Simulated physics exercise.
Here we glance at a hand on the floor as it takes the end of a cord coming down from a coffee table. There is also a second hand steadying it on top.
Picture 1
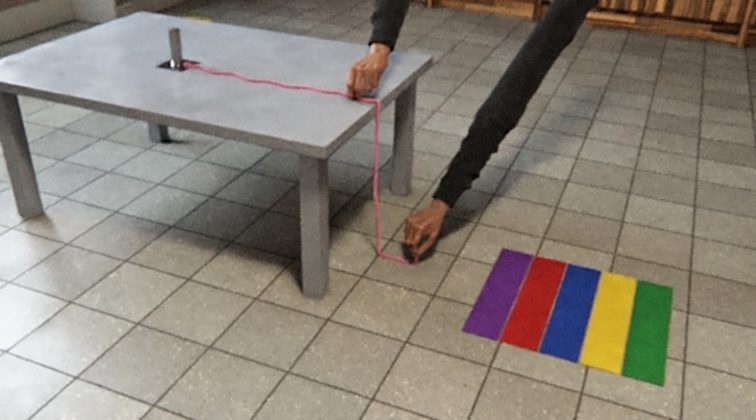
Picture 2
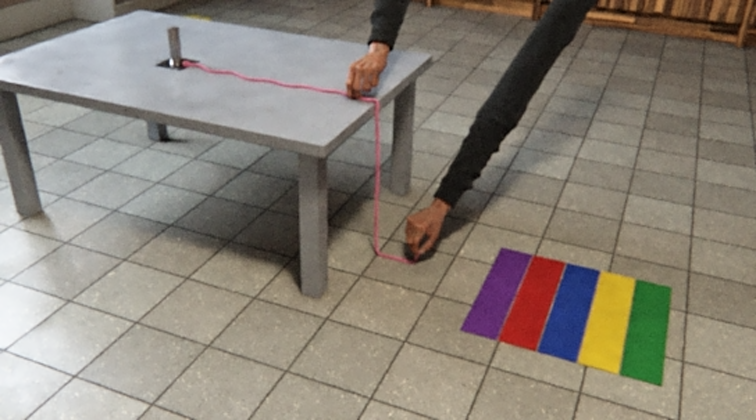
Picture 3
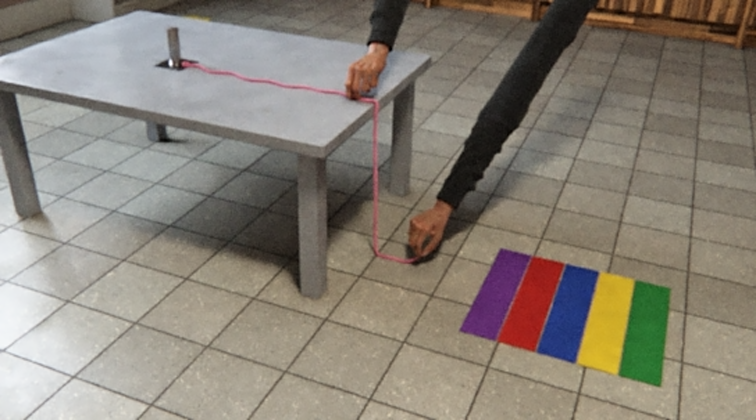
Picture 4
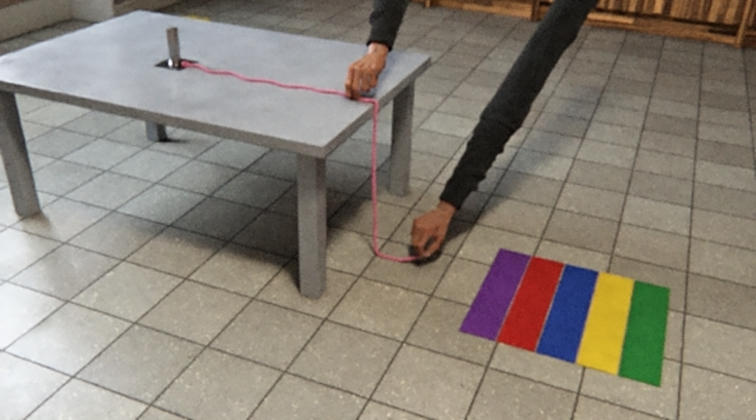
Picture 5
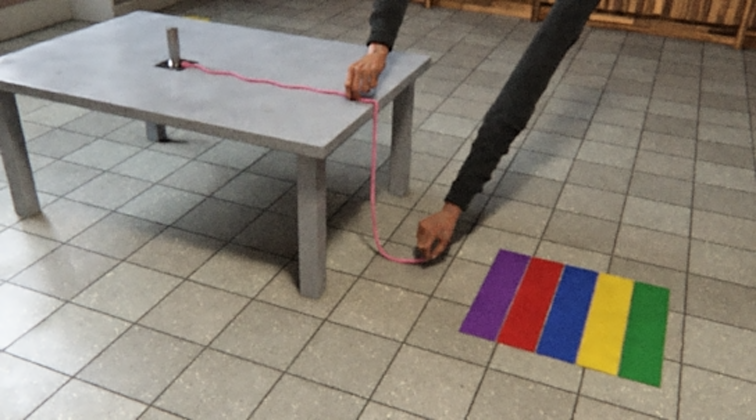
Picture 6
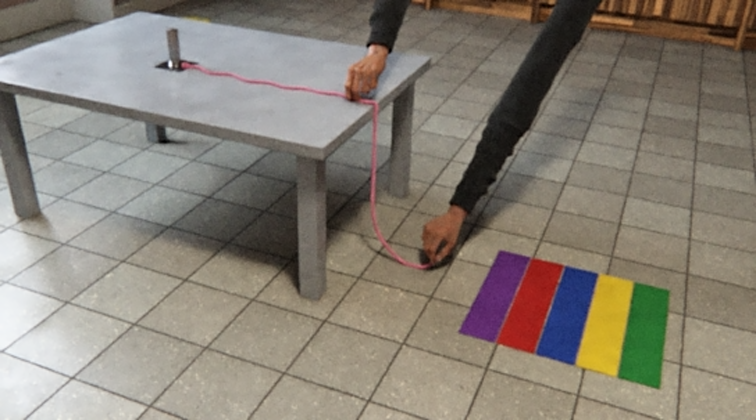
Two dark-sleeved arms reach down from the top over a low grey table on a square-tiled floor, seen from above at an angle by a camera that stays practically still. A pink cord runs from a small upright post on the tabletop, under one hand at the edge, to the other hand near the floor, left of purple, red, blue, yellow and green strips. The lower hand slides slightly rightward, drawing the cord's bottom bend along, while the upper hand stays put.
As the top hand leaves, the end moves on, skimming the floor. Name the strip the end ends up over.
Red.
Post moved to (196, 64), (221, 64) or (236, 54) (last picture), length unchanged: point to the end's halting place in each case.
Close to (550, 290), (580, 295) and (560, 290) in that order.
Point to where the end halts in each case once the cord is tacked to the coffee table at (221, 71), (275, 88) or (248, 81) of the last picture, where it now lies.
They end up at (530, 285), (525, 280) and (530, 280).
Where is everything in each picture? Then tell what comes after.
The first picture shows end (418, 252); purple (487, 318); red (525, 328); blue (563, 339); yellow (604, 349); green (645, 361).
The second picture shows end (419, 252); cord through (206, 70) (264, 80) (323, 91) (377, 118) (377, 185) (376, 243).
The third picture shows end (422, 254).
The fourth picture shows end (425, 255); cord through (205, 70) (263, 81) (322, 91) (375, 118) (374, 186) (375, 243).
The fifth picture shows end (430, 257).
The sixth picture shows end (436, 259); cord through (205, 71) (263, 82) (322, 93) (375, 120) (373, 187) (385, 245).
A little later, end near (473, 269); short of the strips.
Next, end near (510, 278); over purple.
When it is tight, end near (533, 284); over red. It halts on the red strip.
